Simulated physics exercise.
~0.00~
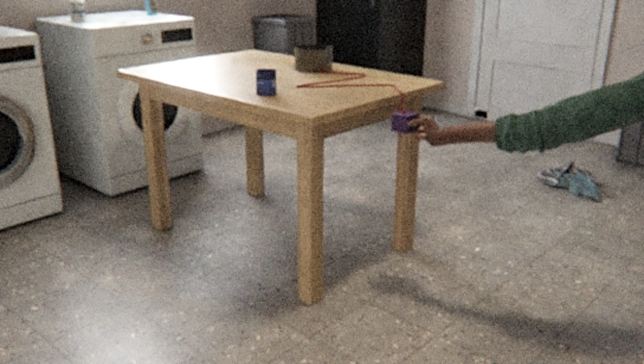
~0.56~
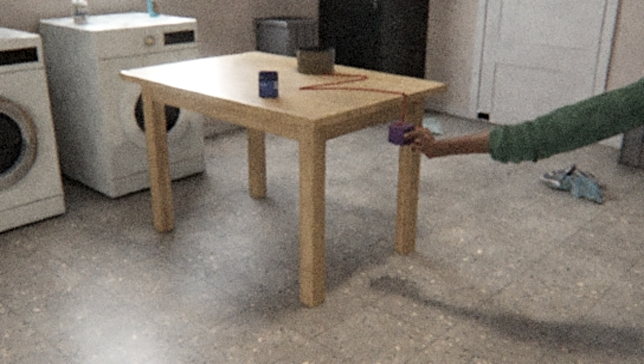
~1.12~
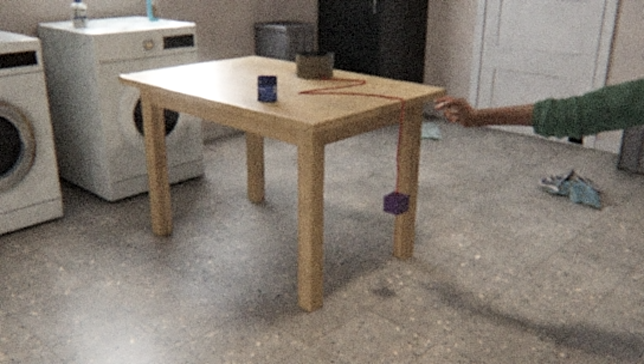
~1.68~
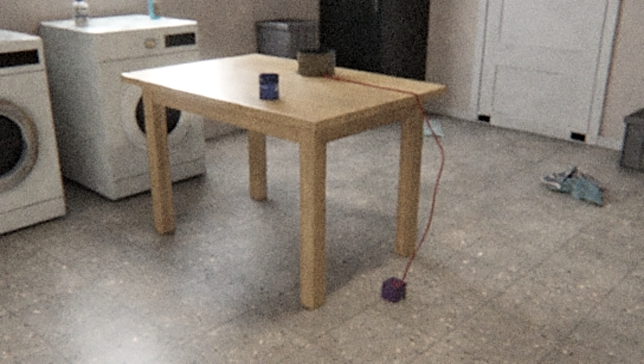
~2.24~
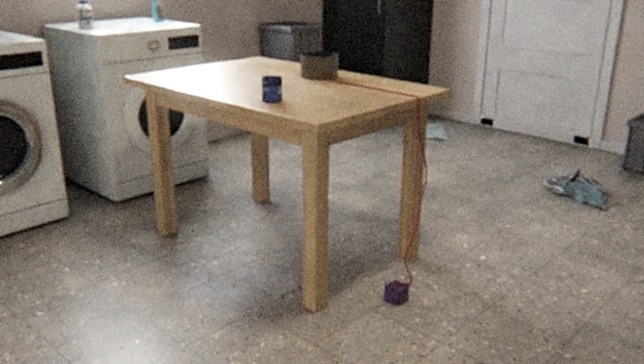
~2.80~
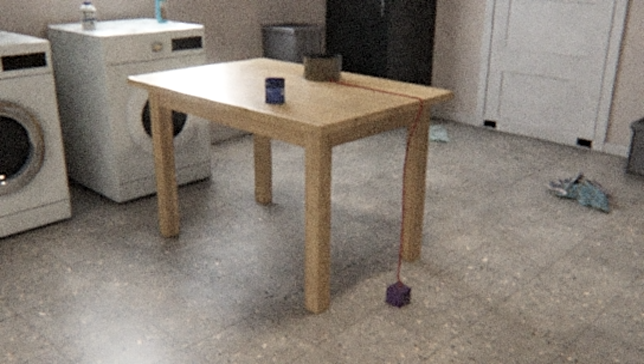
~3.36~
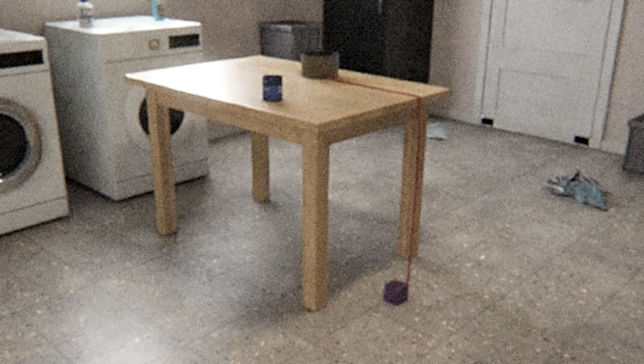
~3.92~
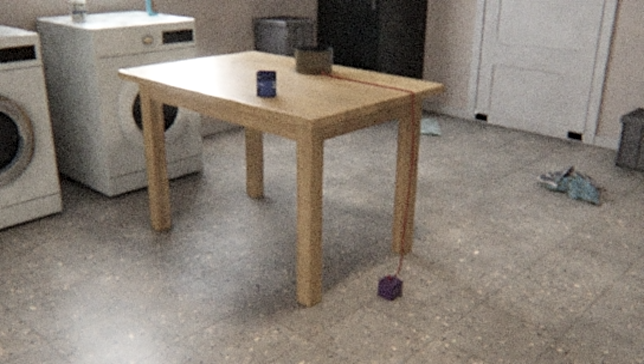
Purple block on a red string dropping from a hand beside a wooden table to the floor, blue cup and pot staying put.
